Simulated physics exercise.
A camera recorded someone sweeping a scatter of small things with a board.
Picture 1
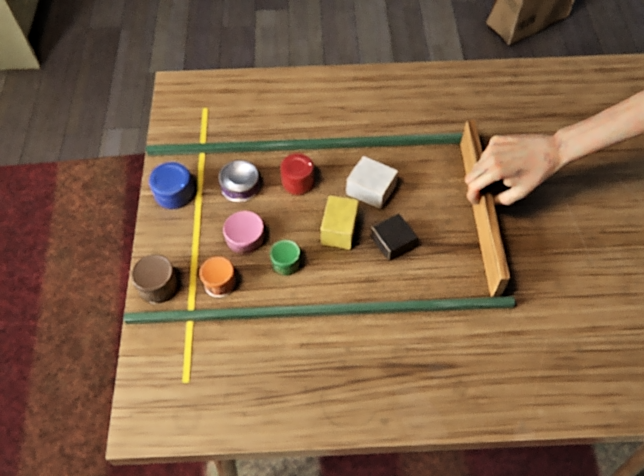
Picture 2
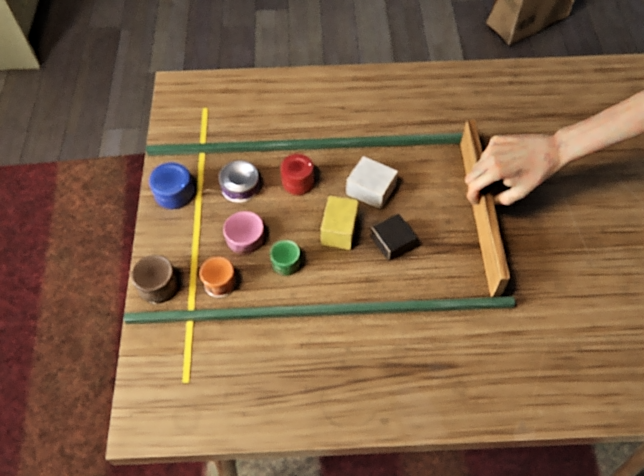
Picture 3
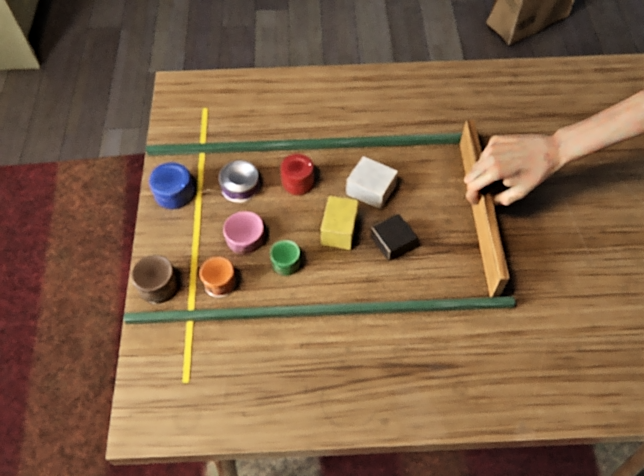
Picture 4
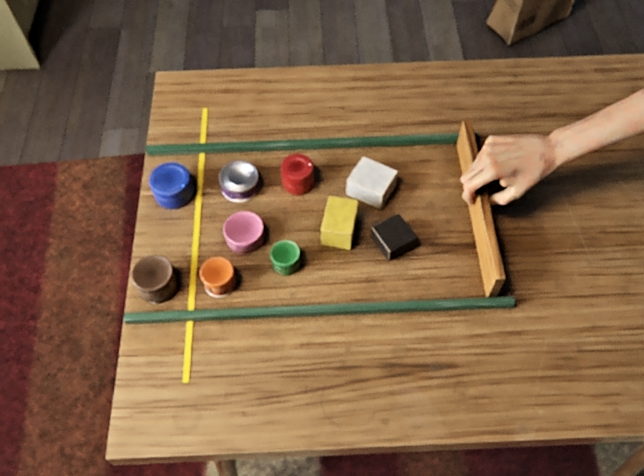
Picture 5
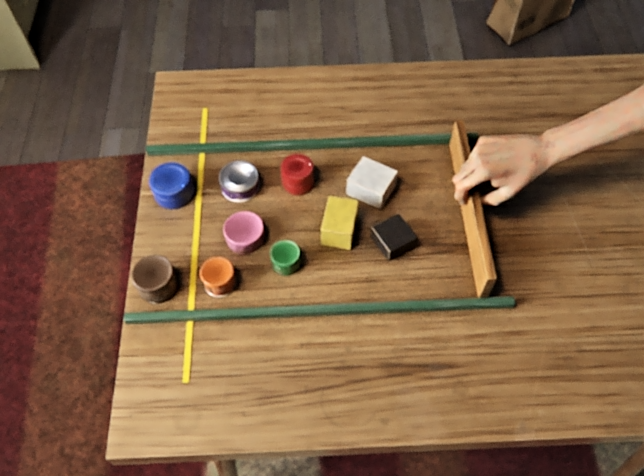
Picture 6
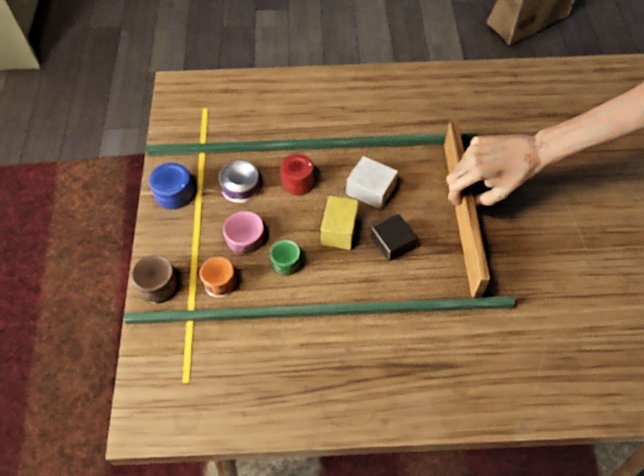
On a wooden table, a hand slides a board slightly left toward scattered small colourful objects.
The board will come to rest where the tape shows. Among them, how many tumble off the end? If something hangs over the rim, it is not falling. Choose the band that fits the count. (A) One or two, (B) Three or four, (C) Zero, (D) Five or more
The answer is A.
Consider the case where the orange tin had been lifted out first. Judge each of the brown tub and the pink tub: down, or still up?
So the brown tub is still there and the pink tub goes off the edge.
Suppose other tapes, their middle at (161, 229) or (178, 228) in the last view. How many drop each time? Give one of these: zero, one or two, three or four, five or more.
Lab note - count per position: Five or more; 5 or more.
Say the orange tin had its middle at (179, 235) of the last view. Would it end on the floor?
From that start the object does not stay.
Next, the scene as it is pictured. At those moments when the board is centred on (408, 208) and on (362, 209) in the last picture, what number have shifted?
So far 1, and 3 at the second.
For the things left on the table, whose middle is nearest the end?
The blue lid finishes nearest.
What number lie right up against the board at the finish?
5.
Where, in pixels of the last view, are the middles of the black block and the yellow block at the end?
The black block at (178, 240), the yellow block at (145, 233).
Early on, none off yet; brown tub at rest near (155, 279); blue lid at rest near (172, 186); orange tin at rest near (219, 277).
Finally, the number that fall off is one or two; lost, pink tub.
